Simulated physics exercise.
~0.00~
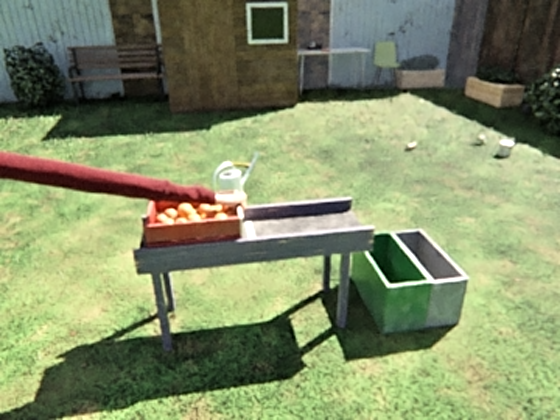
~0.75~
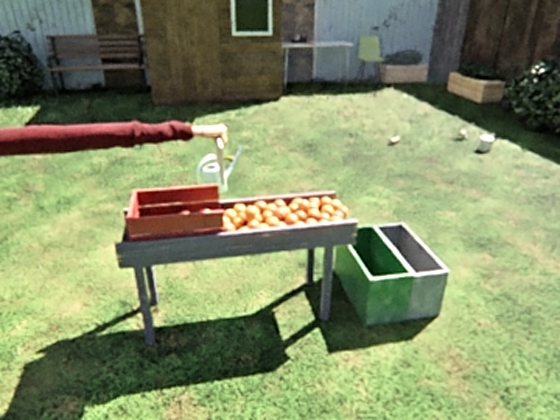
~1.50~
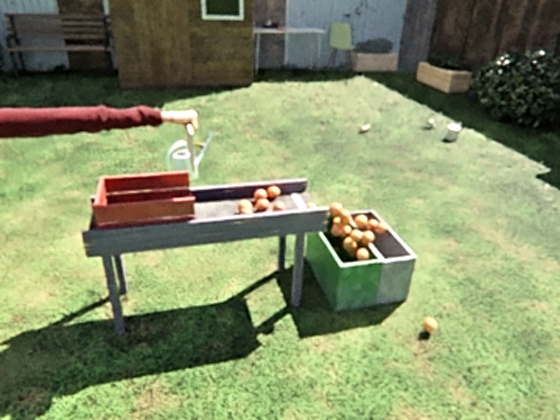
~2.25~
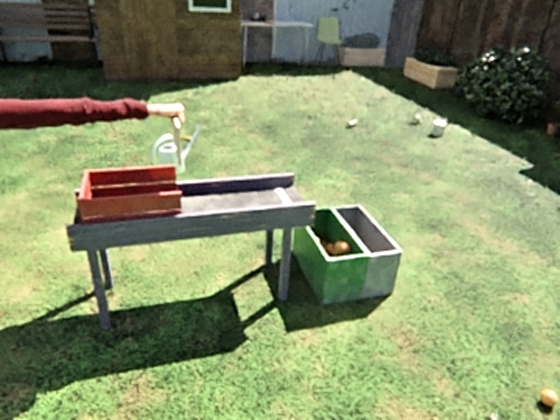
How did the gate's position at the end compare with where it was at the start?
At the start the gate was down at the right end of the red pen, and by the end the hand was holding it up above the pen, clear of the belt.
